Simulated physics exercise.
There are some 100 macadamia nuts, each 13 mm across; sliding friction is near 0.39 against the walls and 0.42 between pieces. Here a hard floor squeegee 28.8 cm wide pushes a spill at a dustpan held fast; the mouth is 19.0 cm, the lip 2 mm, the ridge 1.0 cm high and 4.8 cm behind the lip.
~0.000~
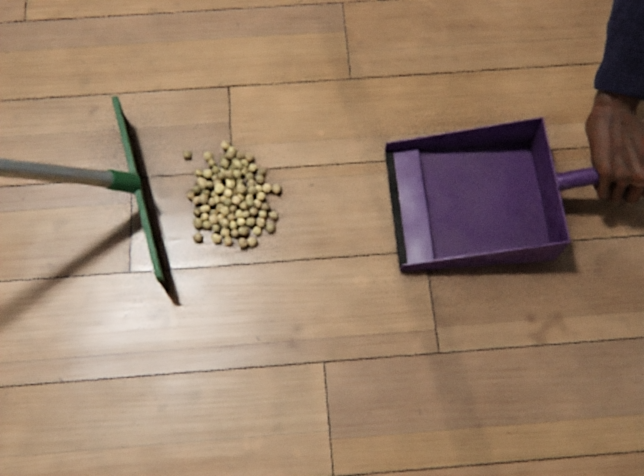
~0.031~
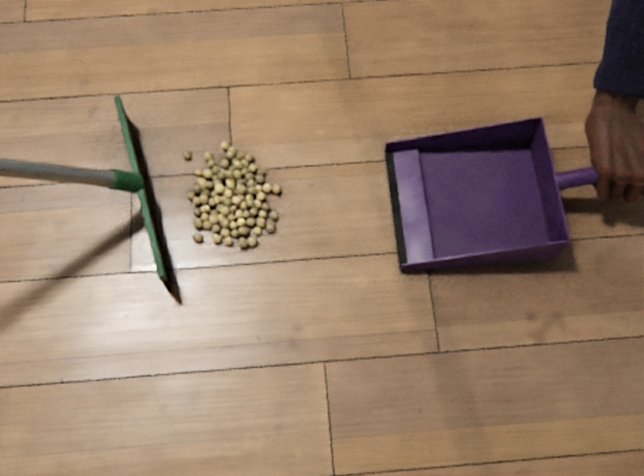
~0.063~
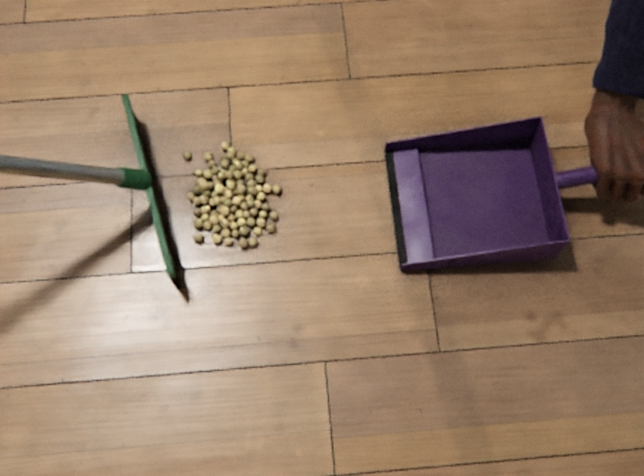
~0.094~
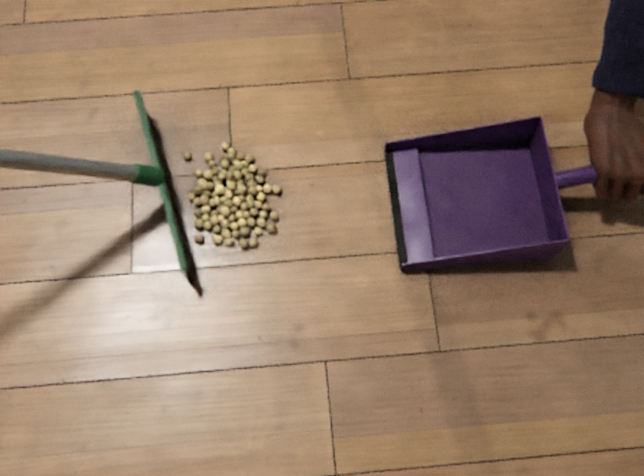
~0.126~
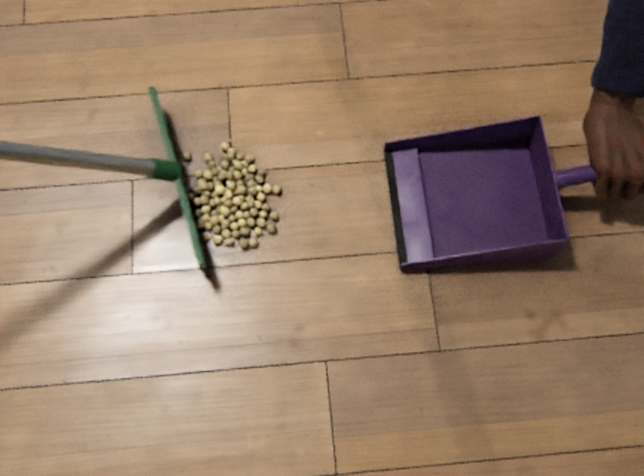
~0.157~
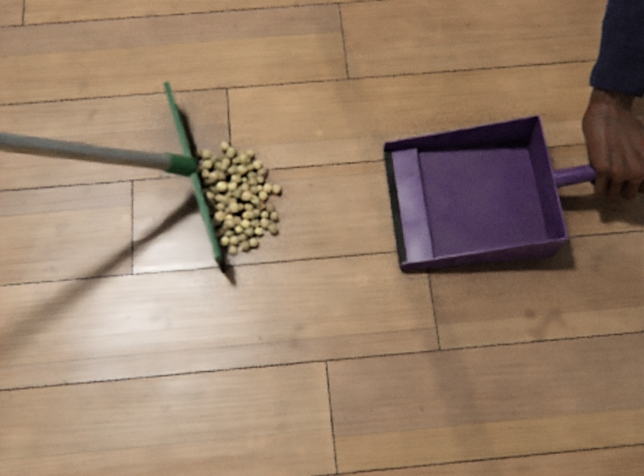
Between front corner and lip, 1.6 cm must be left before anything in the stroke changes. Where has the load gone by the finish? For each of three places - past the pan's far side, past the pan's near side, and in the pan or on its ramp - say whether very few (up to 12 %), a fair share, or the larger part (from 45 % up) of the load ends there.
Far side: The larger part, near side: Very few, pan: A fair share.
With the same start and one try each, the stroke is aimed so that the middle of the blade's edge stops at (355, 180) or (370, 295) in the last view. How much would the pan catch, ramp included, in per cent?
The two tries give roughly 25 and 10 %.
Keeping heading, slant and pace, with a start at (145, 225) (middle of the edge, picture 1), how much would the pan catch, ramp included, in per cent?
I'd estimate about 10 per cent.
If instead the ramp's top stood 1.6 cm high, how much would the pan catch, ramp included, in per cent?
That change would give about 15 per cent.
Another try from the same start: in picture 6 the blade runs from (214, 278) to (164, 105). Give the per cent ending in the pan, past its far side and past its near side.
Pan 15; far 30; near 0.
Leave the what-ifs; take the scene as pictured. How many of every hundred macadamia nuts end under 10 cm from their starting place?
About 0 per cent.
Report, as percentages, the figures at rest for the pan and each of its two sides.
Far side: 55%. Near side: 5%. Pan: 15%.
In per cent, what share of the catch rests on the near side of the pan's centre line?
Estimate: Close to 10 %.
After 0.33 s, middle of the blade 16 cm from the lip; 0 % over the lip, far side 40 %, near side 0 %.
After 0.44 s, middle of the blade 8 cm from the lip; 0 % over the lip, far side 50 %, near side 0 %.
Then, at 0.68 s, middle of the blade 5 cm from the lip; 25 % over the lip, far side 55 %, near side 5 %.
At rest (1.6 s), far side 55 %, near side 5 %, pan 15 %, in front of the lip or behind the blade 25 %.
